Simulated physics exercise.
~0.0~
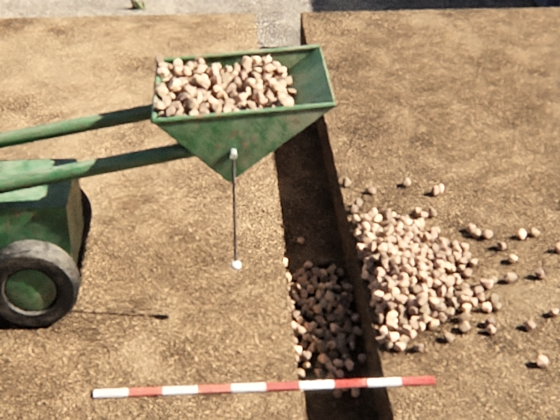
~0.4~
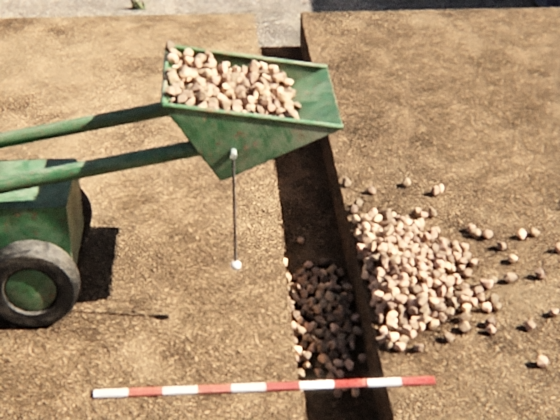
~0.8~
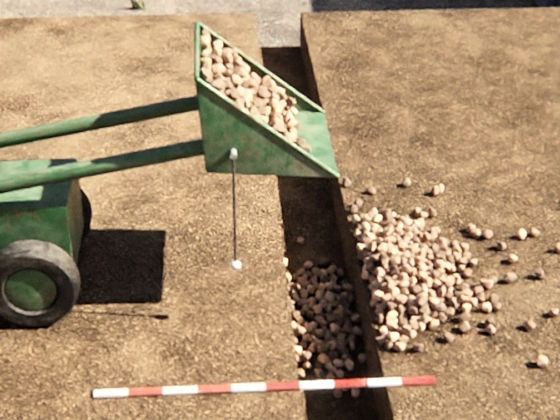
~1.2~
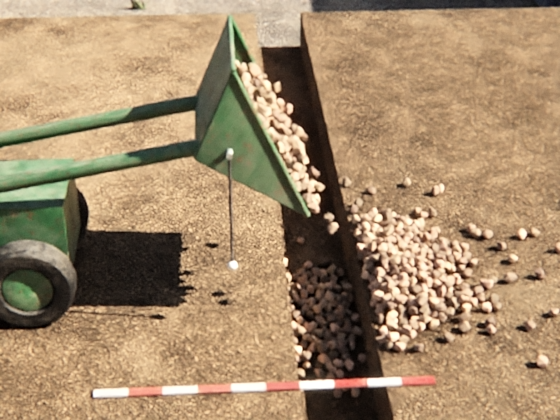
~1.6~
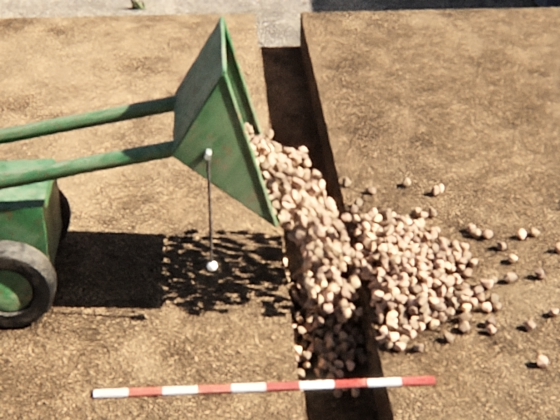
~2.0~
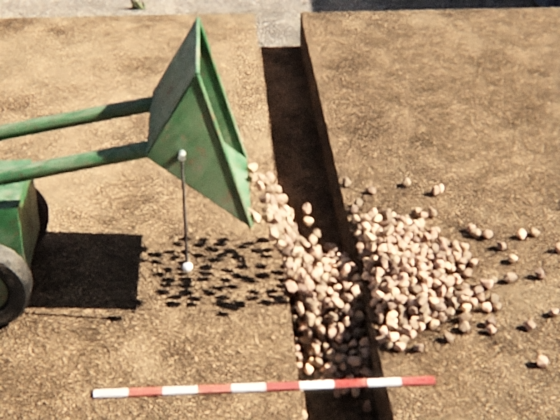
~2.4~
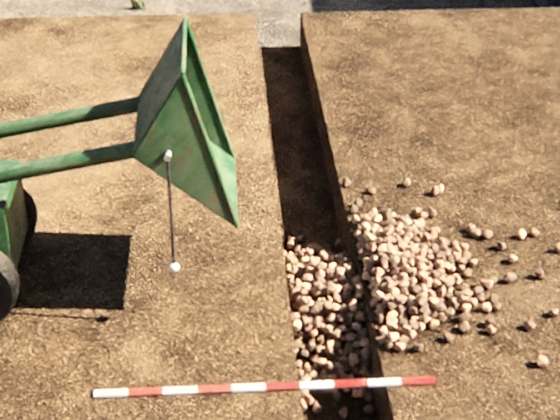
On a patch of brown, gritty ground seen from above at an angle, a dark, straight-sided trench runs away from the viewer. A green loader at the left holds out a bucket of pale, tan stones, a white ball hanging beneath it, while a similar heap lies partly in the trench and on its right side. A red and white striped staff lies across the front. The bucket tips steadily forward until stones pour over its lip into the trench. Still spilling, the loader backs left, then stops with its bucket empty and steeply tilted, the trench noticeably fuller.
